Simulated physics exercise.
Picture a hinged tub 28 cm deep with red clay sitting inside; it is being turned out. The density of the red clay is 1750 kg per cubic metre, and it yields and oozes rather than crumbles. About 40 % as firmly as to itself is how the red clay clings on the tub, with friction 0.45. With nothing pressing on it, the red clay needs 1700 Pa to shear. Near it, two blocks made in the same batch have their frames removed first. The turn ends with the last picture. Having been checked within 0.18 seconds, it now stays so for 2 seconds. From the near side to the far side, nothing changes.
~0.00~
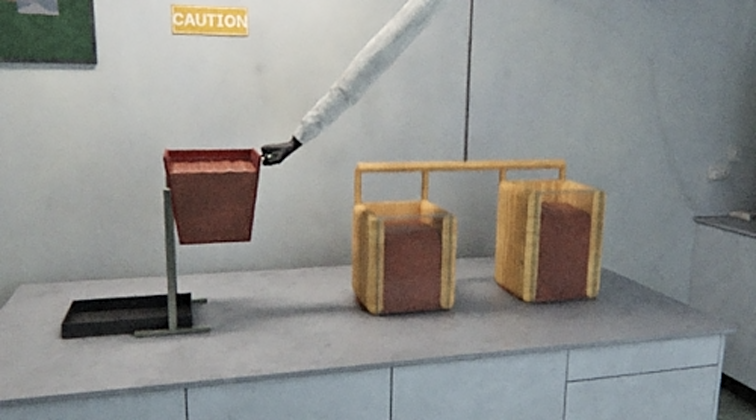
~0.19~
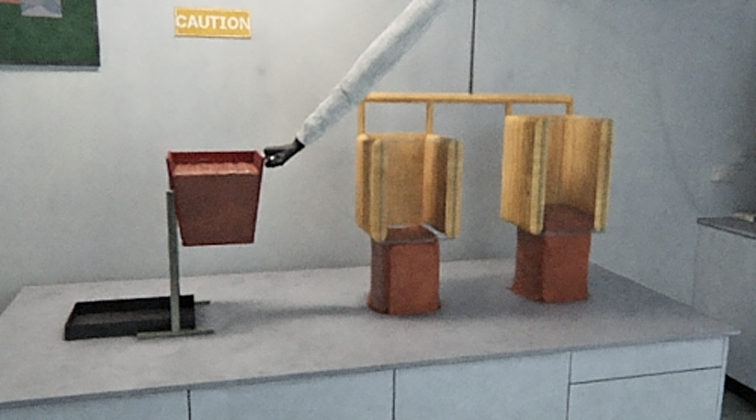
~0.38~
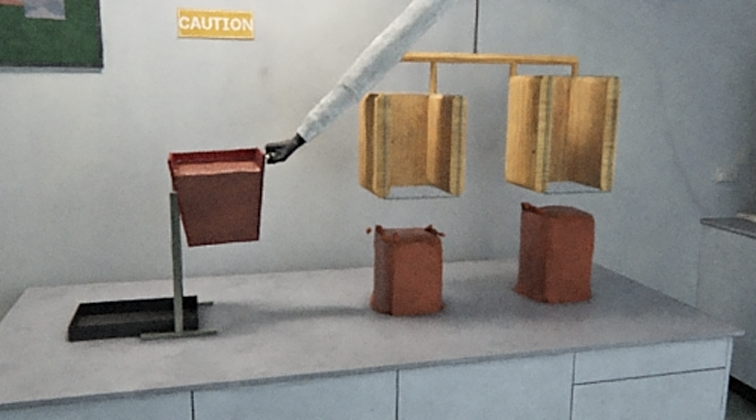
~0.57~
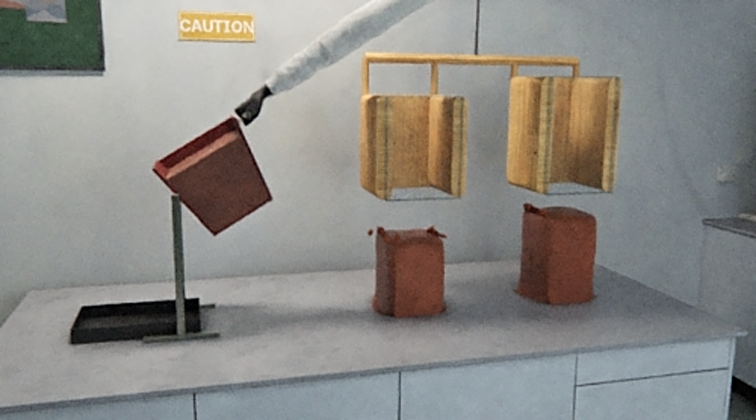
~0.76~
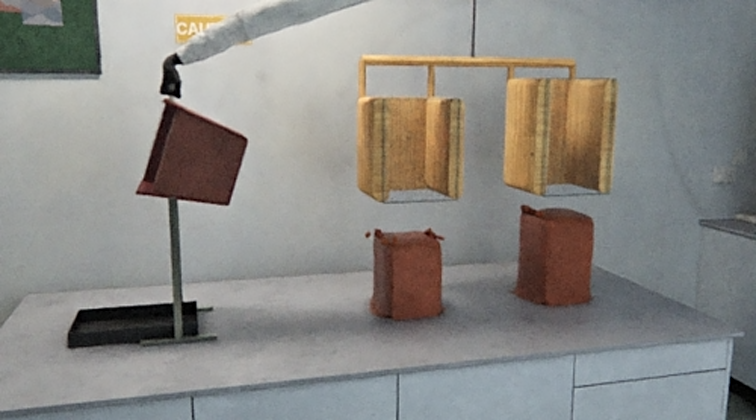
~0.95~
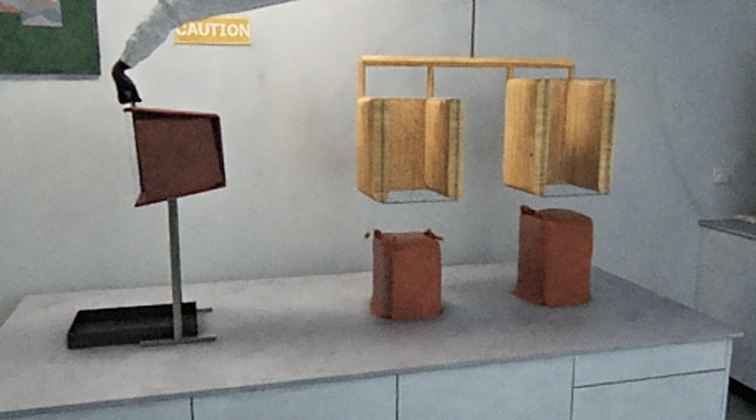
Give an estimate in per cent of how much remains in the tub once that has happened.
100 %.
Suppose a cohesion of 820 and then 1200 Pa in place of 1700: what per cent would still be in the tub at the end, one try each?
Going in order, it's 40 % and then 35 %.
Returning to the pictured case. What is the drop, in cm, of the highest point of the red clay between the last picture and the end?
0 cm.
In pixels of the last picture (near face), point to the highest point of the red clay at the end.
Peak location: Approx. (195, 120).
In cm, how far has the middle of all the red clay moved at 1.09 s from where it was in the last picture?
I'd put the distance at about 1 centimetres.
After 1.09 s, the tub is at 93 degrees and holds 100 %.
After 1.26 s, the tub is at 93 degrees and holds 100 %.
After 1.43 s, the tub is at 93 degrees and holds 100 %.
After 1.60 s, the tub is at 93 degrees and holds 100 %.
After 2.95 s, the tub is at 93 degrees and holds 100 %.
